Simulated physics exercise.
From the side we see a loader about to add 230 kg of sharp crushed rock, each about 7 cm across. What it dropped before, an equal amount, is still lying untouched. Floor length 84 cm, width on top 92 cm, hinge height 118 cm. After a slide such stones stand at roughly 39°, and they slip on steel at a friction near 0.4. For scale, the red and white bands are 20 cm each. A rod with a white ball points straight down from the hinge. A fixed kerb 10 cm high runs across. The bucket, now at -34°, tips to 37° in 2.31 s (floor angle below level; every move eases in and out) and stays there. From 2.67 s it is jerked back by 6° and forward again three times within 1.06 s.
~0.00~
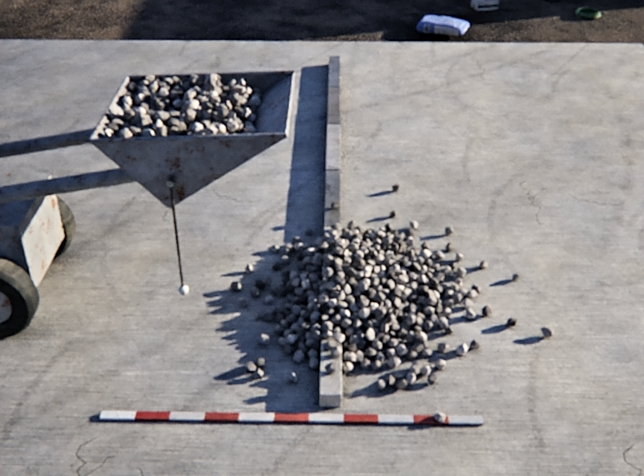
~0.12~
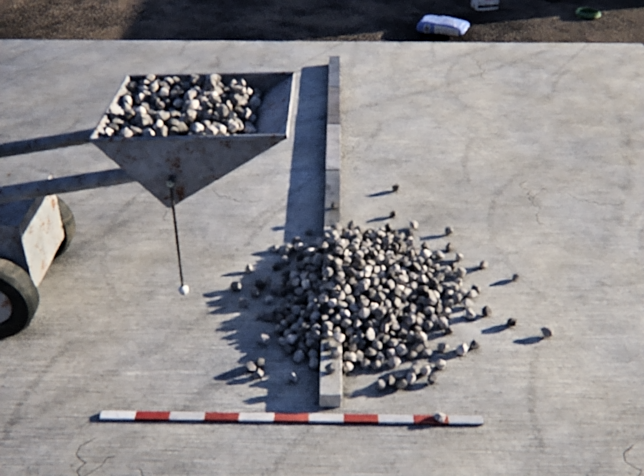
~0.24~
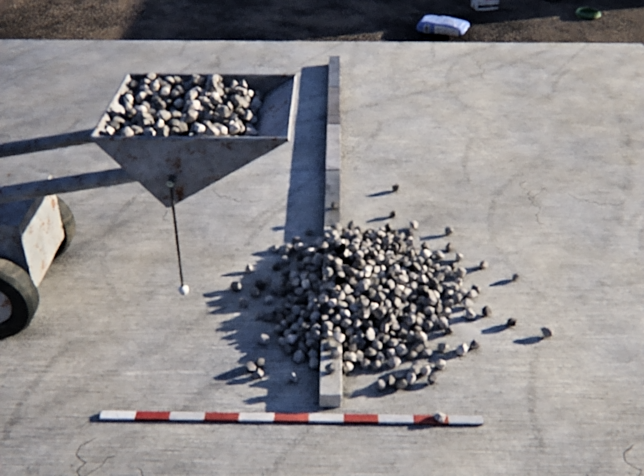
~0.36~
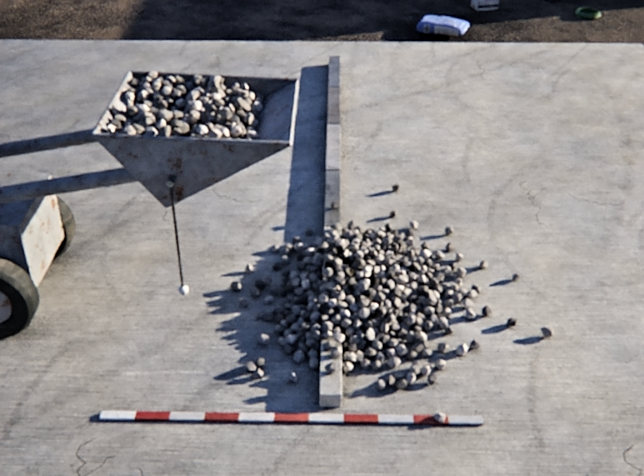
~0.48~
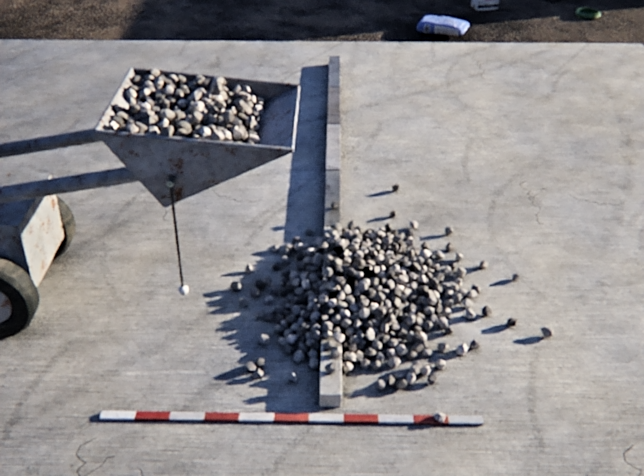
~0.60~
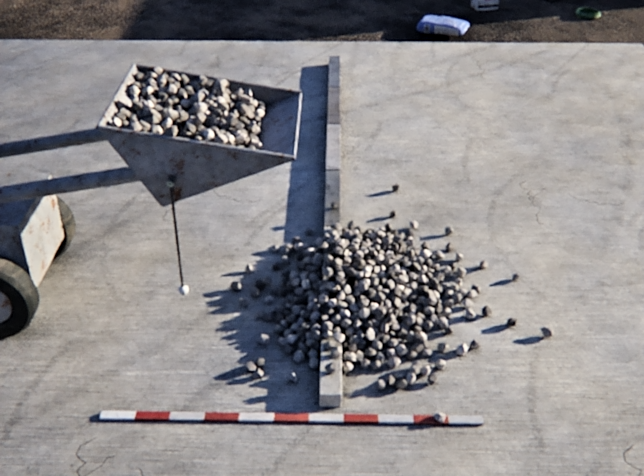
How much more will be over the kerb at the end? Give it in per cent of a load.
About 26 per cent.
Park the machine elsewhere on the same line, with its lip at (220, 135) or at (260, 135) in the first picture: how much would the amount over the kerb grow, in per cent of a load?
Near 0 per cent from the first place, 5 from the second.
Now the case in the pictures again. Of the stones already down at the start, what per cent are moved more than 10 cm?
About 0 per cent.
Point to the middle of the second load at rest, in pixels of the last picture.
Around (311, 278).
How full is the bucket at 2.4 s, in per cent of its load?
About 35 per cent.
After 1.7 s the floor is at 26°; in per cent of one load, 99 in the bucket, 28 on this side of the kerb, 72 over the kerb; the foremost stones are at (493, 292).
After 2.4 s the floor is at 37°; in per cent of one load, 35 in the bucket, 90 on this side of the kerb, 75 over the kerb; the foremost stones are at (493, 292).
After 4.2 s the floor is at 37°; in per cent of one load, 0 in the bucket, 102 on this side of the kerb, 98 over the kerb; the foremost stones are at (493, 292).
After 6.6 s the floor is at 37°; in per cent of one load, 0 in the bucket, 102 on this side of the kerb, 98 over the kerb; the foremost stones are at (493, 292). Net gain over the kerb, 26.
